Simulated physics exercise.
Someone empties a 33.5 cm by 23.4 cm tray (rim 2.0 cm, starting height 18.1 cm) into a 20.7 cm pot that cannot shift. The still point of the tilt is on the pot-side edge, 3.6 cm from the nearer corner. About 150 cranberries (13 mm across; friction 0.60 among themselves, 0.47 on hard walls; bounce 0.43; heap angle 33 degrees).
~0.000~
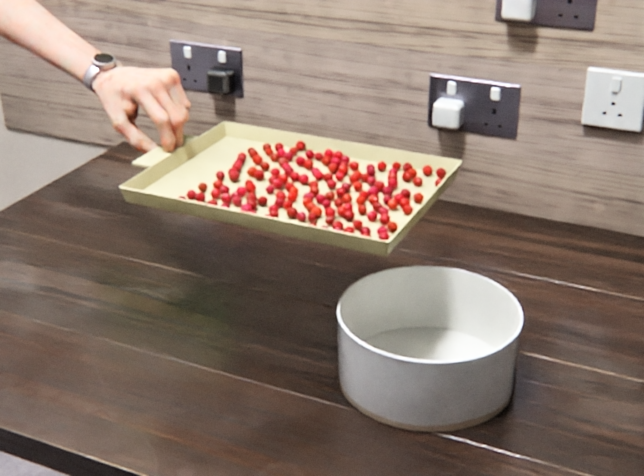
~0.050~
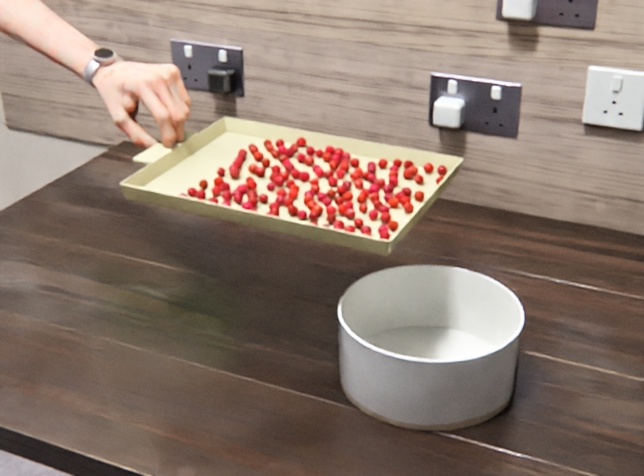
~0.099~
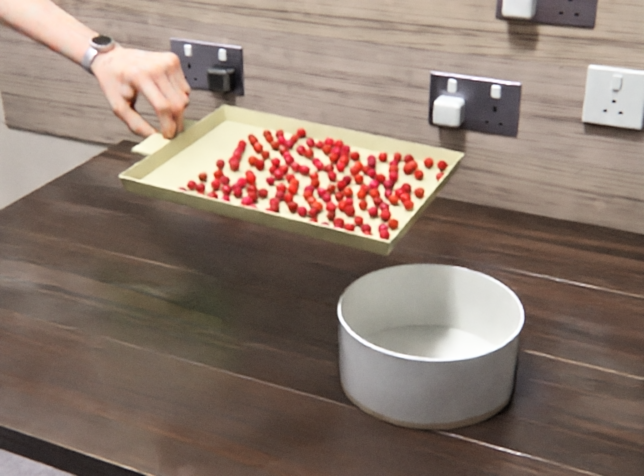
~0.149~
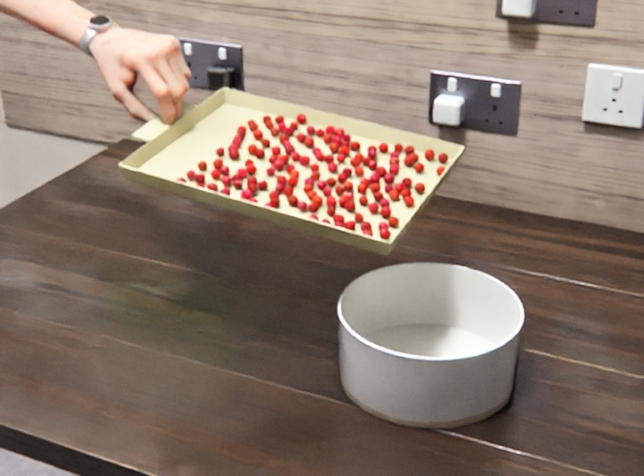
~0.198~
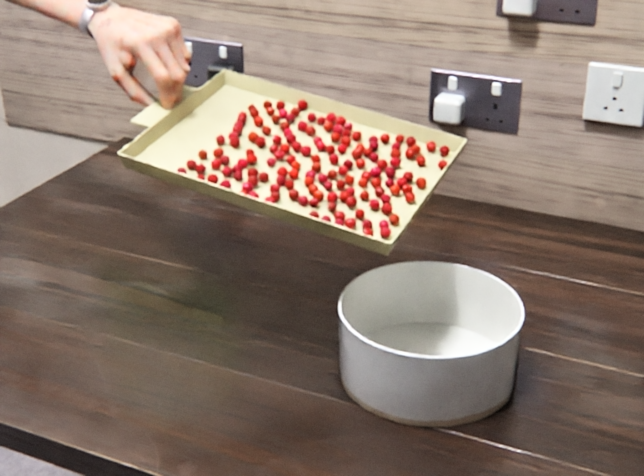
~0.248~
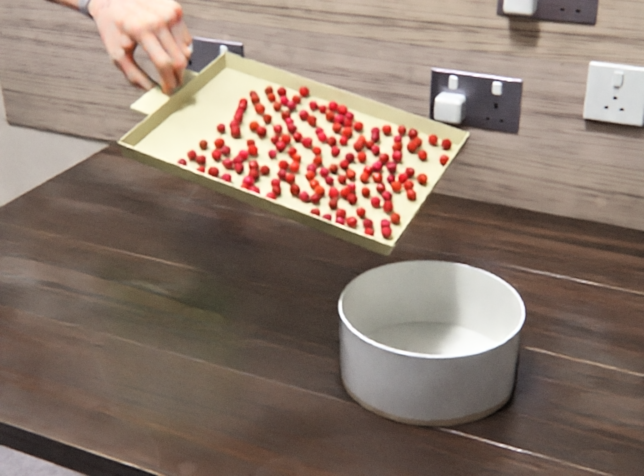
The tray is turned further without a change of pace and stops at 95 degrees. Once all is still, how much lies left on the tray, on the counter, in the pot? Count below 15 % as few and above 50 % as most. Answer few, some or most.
Tray: Few, counter: Some, pot: Most.
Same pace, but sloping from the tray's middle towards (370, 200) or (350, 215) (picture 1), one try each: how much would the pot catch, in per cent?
About 60 and 85 per cent.
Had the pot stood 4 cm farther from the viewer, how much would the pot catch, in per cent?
Then about 25 per cent.
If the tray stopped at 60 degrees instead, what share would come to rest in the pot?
In that case some 5 per cent.
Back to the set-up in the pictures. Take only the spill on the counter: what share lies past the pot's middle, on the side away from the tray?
Some 40 per cent.
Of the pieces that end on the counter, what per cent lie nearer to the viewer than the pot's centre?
Some 100 per cent.
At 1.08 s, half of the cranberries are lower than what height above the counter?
Some 26 cm.
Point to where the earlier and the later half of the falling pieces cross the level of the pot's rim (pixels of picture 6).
At about (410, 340), then at (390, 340).
After 0.74 s, tilt 52 degrees; the tray holds 100 %, the pot 0 %.
Then, at 1.08 s, tilt 79 degrees; the tray holds 90 %, the pot 5 %.
After 1.50 s, tilt 95 degrees; the tray holds 20 %, the pot 40 %.
In the end, at 2.5 s, tray 0 %, counter 25 %, pot 75 %.
